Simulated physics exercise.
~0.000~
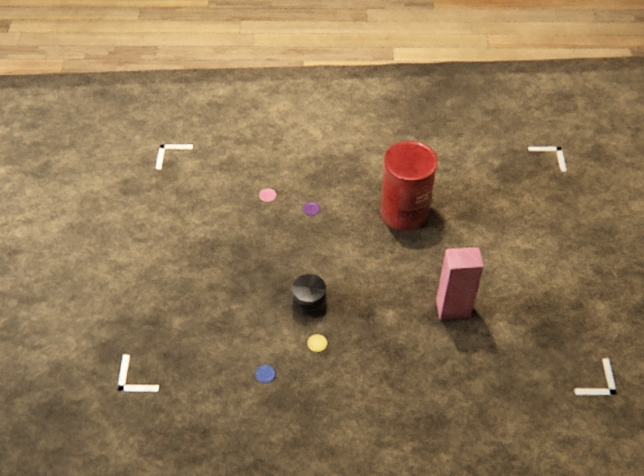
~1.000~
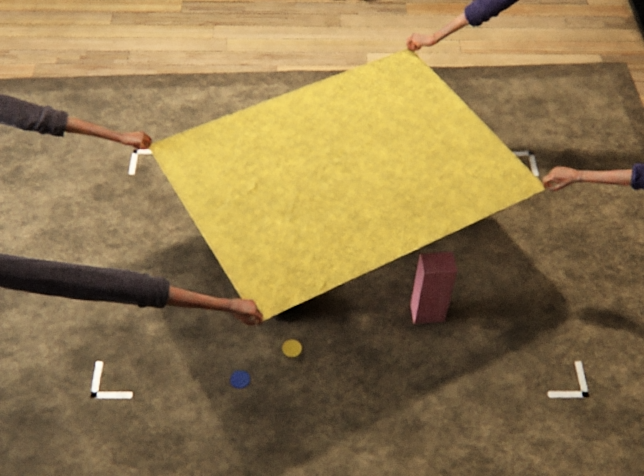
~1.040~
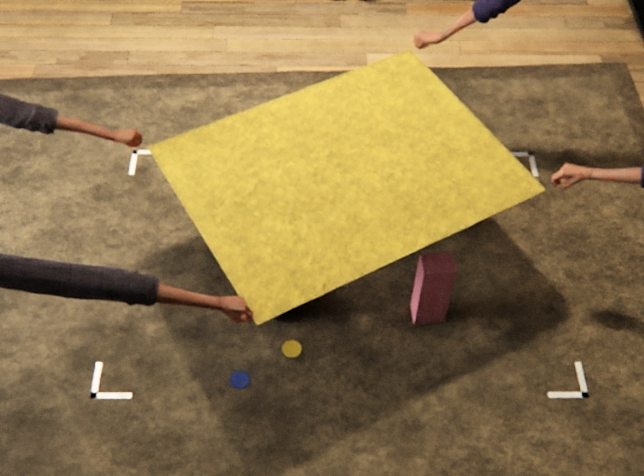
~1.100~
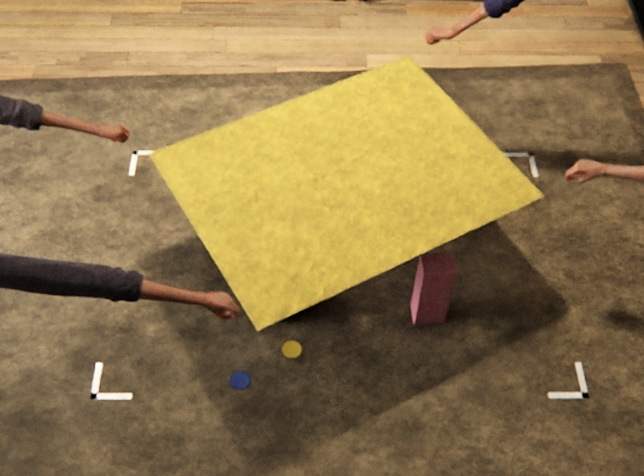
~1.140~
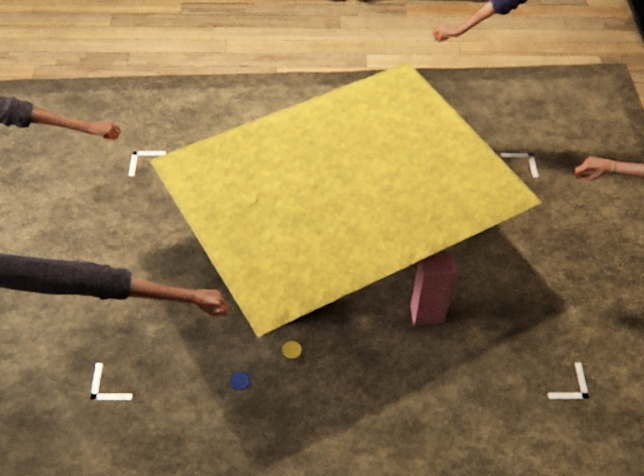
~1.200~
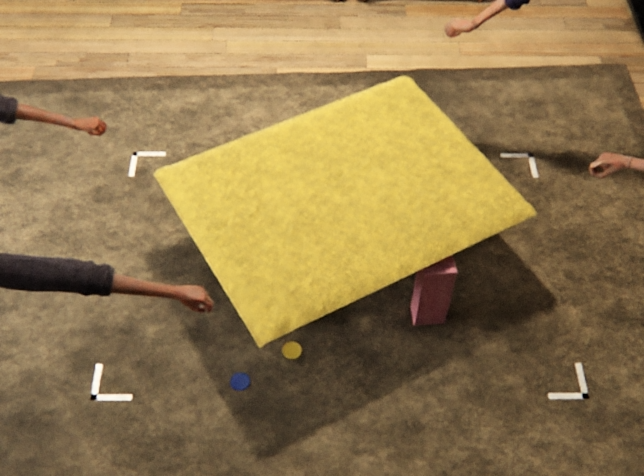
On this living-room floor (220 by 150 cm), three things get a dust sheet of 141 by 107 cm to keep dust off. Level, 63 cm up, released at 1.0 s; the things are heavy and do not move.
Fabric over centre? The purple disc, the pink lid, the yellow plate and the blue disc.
Purple disc over, pink lid not over, yellow plate over, blue disc not over.
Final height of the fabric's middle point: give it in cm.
Height: Approx. 26 cm.
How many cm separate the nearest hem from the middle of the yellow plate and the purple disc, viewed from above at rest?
I'd put the first at about 8 cm and the second at about 6 cm.
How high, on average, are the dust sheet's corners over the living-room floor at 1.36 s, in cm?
I'd guess the corners are around 22 cm high then.
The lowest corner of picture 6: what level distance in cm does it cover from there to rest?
Roughly 16 cm.
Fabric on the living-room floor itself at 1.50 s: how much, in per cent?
Roughly 0 per cent.
After 1.4 s, 0 % of it is down, spanning 166 by 156 cm, above yellow plate, purple disc.
After 1.5 s, 0 % of it is down, spanning 142 by 140 cm, above yellow plate, purple disc.
After 1.7 s, 5 % of it is down, spanning 129 by 137 cm, above yellow plate, purple disc.
After 1.8 s, 5 % of it is down, spanning 129 by 142 cm, above yellow plate, purple disc.
After 3.3 s, 5 % of it is down, spanning 130 by 131 cm, above yellow plate, purple disc.
